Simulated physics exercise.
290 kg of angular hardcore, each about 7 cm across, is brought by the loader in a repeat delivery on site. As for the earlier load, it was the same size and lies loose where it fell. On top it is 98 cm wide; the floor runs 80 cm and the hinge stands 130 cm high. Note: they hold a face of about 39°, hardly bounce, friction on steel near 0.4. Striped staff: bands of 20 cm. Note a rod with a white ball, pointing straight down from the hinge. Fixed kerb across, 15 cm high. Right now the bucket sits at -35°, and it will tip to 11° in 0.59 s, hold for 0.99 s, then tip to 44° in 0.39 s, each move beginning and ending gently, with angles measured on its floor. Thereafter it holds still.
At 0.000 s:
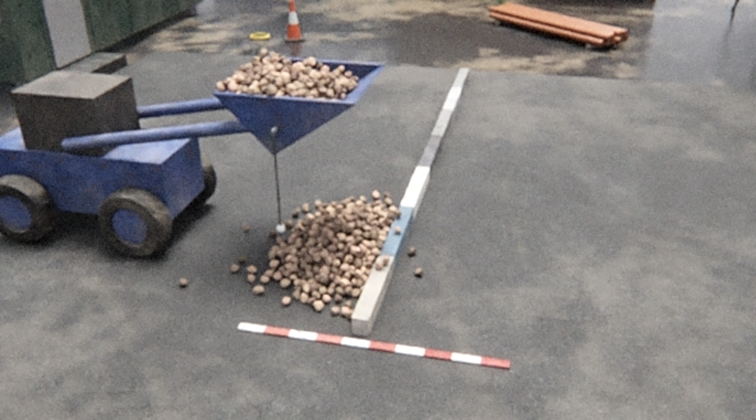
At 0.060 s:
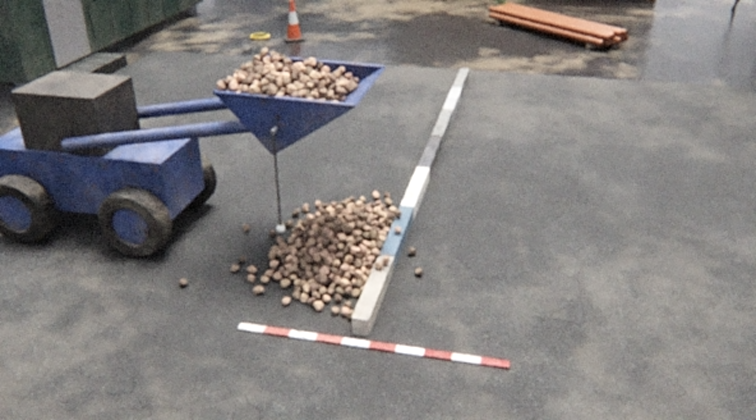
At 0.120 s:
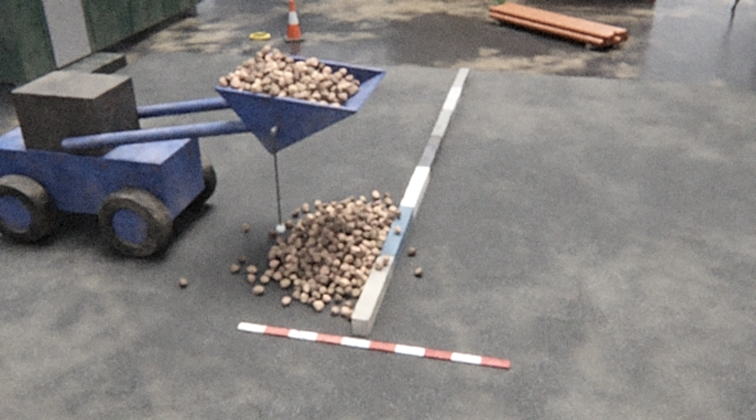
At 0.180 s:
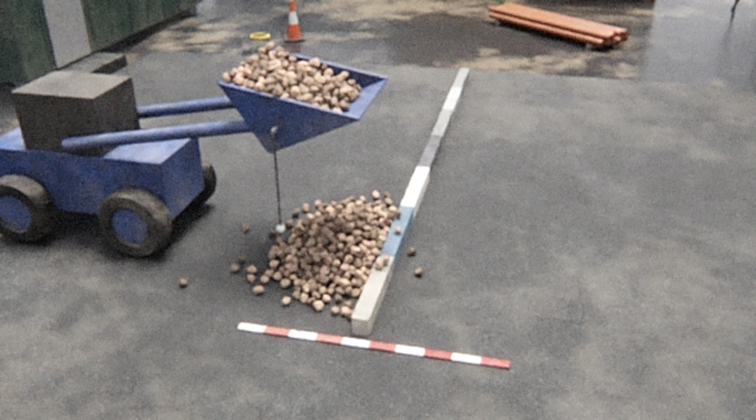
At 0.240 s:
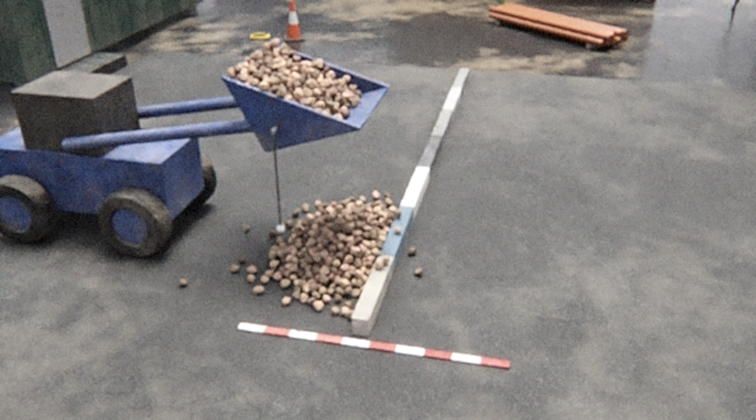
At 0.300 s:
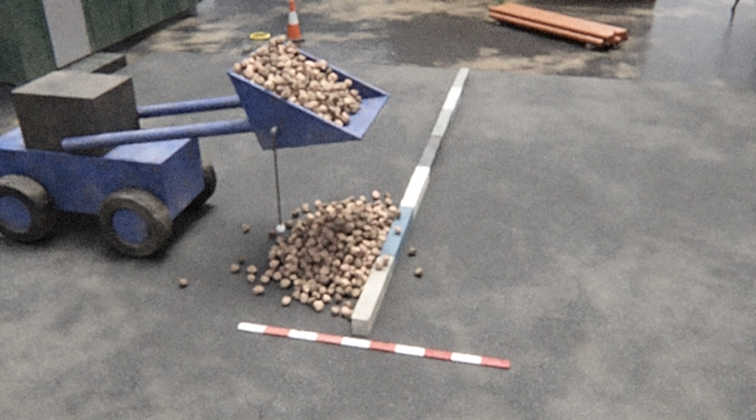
At the start, a blue wheeled loader holds a raised bucket heaped with brownish stones above a loose pile beside a low kerb and a striped staff. The bucket then gradually tilts, its right-hand lip dipping lower while the stones shift slightly inside, and the loader and ground pile stay still.
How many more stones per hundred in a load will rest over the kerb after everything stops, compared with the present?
I would say 52 per hundred.
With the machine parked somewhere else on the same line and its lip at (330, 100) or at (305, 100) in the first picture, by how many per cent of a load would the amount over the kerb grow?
Some 20 percent, and then 5 percent.
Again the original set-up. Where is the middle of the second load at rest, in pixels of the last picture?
Centre: Approx. (403, 245).
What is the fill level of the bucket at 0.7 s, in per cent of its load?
It keeps some 100 percent of its load.
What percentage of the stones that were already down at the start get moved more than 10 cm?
Close to 0 per cent.
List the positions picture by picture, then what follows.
The first frame shows lip at (354, 104), floor tilted -35°, highest stones at (269, 63). The earlier load is highest near (336, 229), 26 cm above ground level, 100 % on this side of the kerb.
The second frame shows lip at (355, 106), floor tilted -34°, highest stones at (267, 60); the stones move at 0.2 m/s on average.
In the third frame, the bucket is at -30°, its lip at (357, 111); the top of the load is at (262, 59); the stones move at 0.3 m/s on average.
In the fourth frame, the bucket is at -25°, its lip at (359, 119); the top of the load is at (263, 55); the stones move at 0.4 m/s on average.
In the fifth frame, the bucket is at -18°, its lip at (361, 129); the top of the load is at (268, 51); the stones move at 0.5 m/s on average.
In the sixth frame, the bucket is at -11°, its lip at (361, 139); the top of the load is at (273, 47); the stones move at 0.5 m/s on average.
After 0.4 s the floor is at 4°; in per cent of one load, 100 in the bucket, 100 on this side of the kerb; the foremost stones are at (393, 248).
After 0.7 s the floor is at 11°; in per cent of one load, 100 in the bucket, 100 on this side of the kerb; the foremost stones are at (393, 248).
After 2.4 s the floor is at 44°; in per cent of one load, 12 in the bucket, 166 on this side of the kerb, 23 over the kerb; the foremost stones are at (484, 262).
After 5.0 s the floor is at 44°; in per cent of one load, 0 in the bucket, 147 on this side of the kerb, 53 over the kerb; the foremost stones are at (501, 273). Net gain over the kerb, 52.
